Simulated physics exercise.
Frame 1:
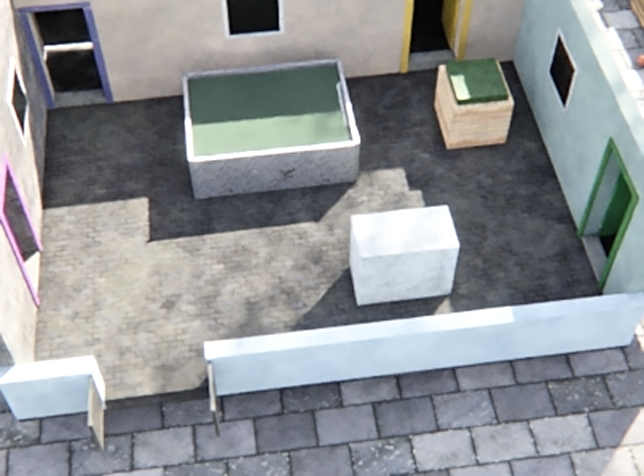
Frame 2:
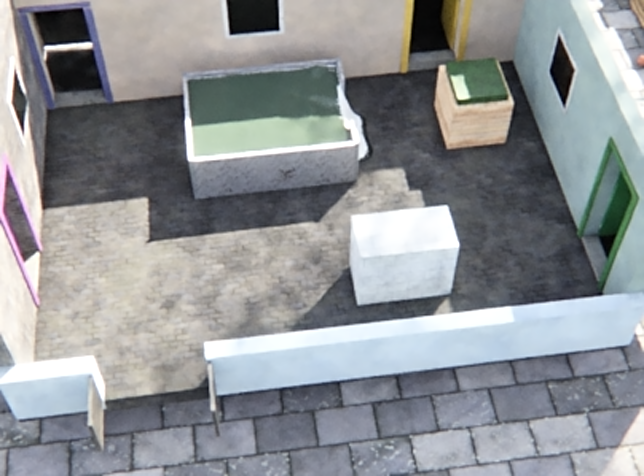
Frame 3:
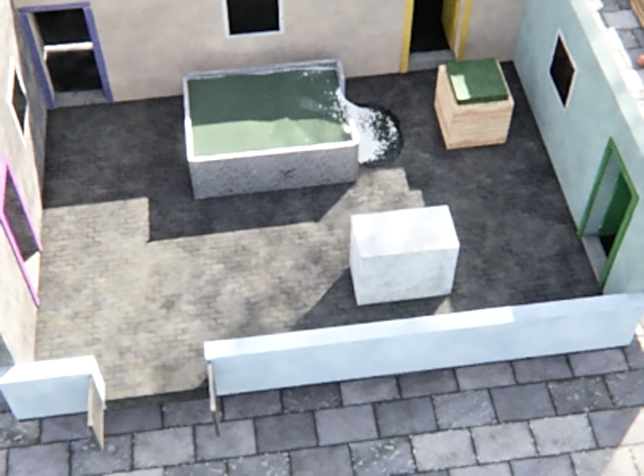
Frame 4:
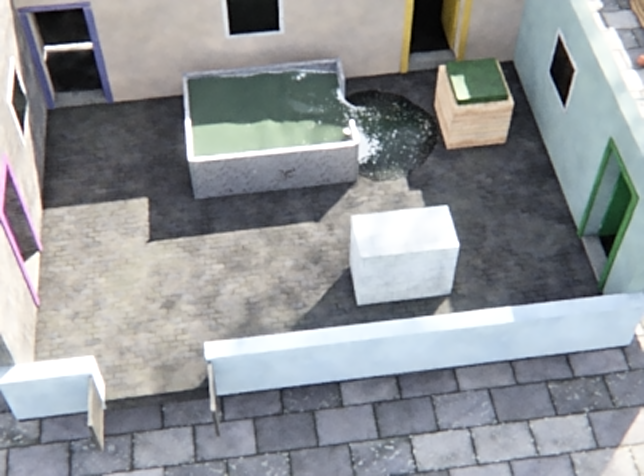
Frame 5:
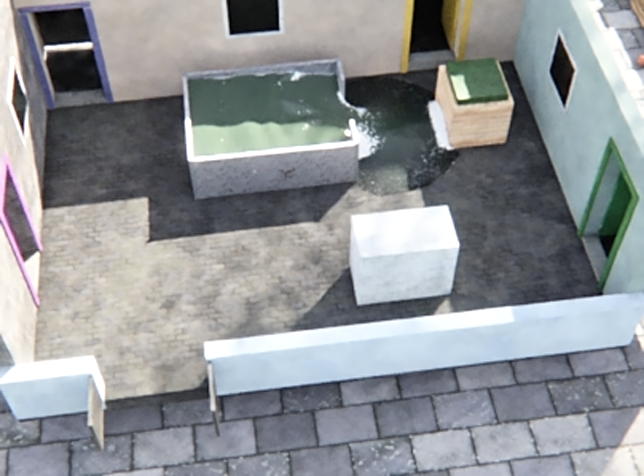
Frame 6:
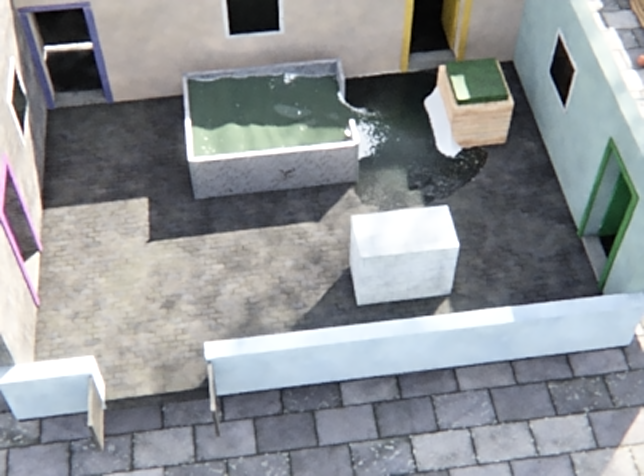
The clip shows a walled yard with a raised tank of greenish water, a wooden box and a white block; water pours through a gap in the tank's right side, spreads across the dark paving and washes against the wooden box.
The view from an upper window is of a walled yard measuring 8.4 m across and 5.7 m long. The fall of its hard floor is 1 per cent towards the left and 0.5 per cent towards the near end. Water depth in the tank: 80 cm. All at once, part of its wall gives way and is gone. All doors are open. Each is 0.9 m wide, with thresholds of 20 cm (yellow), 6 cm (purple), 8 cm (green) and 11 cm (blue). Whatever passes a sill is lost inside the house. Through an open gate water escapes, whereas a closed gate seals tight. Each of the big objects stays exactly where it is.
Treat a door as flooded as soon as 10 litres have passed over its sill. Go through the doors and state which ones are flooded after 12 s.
Going through them: The yellow door counts as flooded; the purple door counts as flooded; the green door counts as flooded; the blue door does not count as flooded.
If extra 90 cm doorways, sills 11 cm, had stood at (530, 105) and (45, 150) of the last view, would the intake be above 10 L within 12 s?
Well, the first one ends up on the high side, the second one on the low side.
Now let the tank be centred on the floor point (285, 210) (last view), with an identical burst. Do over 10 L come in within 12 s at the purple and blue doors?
For the purple door, the amount is too high; for the blue door, the amount is acceptable.
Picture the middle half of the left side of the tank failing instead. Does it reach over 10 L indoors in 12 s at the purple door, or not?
Note: Purple door, beyond the mark.
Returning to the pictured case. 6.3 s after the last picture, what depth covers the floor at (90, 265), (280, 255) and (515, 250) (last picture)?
Depth readings in turn - 2, 3, 15 cm.
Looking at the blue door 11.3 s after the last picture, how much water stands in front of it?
I'd put it at around 8.5 cm deep.
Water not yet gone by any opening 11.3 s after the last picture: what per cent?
Around 86 per cent of the water.
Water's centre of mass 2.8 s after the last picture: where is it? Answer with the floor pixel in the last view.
I'd put it close to (367, 162).
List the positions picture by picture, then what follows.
The tank at (268, 111) is whole and still, 80 cm deep, in the first picture.
Water pours out at (345, 124) and has run 0.6 m, to (362, 158); typically 12 cm deep outside, 80 cm at the tank's back, in the second picture.
Water pours out at (345, 126) and has run 0.9 m, to (392, 118); typically 13 cm deep outside, 80 cm at the tank's back, in the third picture.
Water pours out at (345, 127) and has run 1.5 m, to (435, 131); typically 8 cm deep outside, 80 cm at the tank's back, in the fourth picture.
The front is at a hidden place, 1.9 m from the gap at (345, 127); 3.7 m2 of floor is under water; 80 cm left at the back of the tank, in the fifth picture.
The front is at (481, 155), 2.3 m from the gap at (345, 127); 5.0 m2 of floor is under water; 78 cm left at the back of the tank, in the sixth picture.
Then, 0.7 s after the last picture water covers 20 % of the floor and is deepest (47 cm) near (428, 132); yellow door 34 cm at the sill, 7 L in, purple door not reached, green door not reached, blue door not reached.
Then, 1.5 s after the last picture water covers 35 % of the floor and is deepest (44 cm) near (438, 131); yellow door 35 cm at the sill, 70 L in, purple door not reached, green door 13 cm at the sill, 3 L in, blue door not reached.
Then, 2.8 s after the last picture water covers 40 % of the floor and is deepest (30 cm) near (595, 291); yellow door 26 cm at the sill, 148 L in, purple door not reached, green door 15 cm at the sill, 22 L in, blue door not reached.
Then, 6.3 s after the last picture water covers 80 % of the floor and is deepest (21 cm) near (522, 332); yellow door 15 cm at the sill, 168 L in, purple door not reached, green door 19 cm at the sill, 158 L in, blue door 4 cm at the sill, 0 L in.
Then, 11.3 s after the last picture water covers 100 % of the floor and is deepest (13 cm) near (33, 394); yellow door 9 cm at the sill, 168 L in, purple door 12 cm at the sill, 68 L in, green door 11 cm at the sill, 256 L in, blue door 8 cm at the sill, 0 L in.
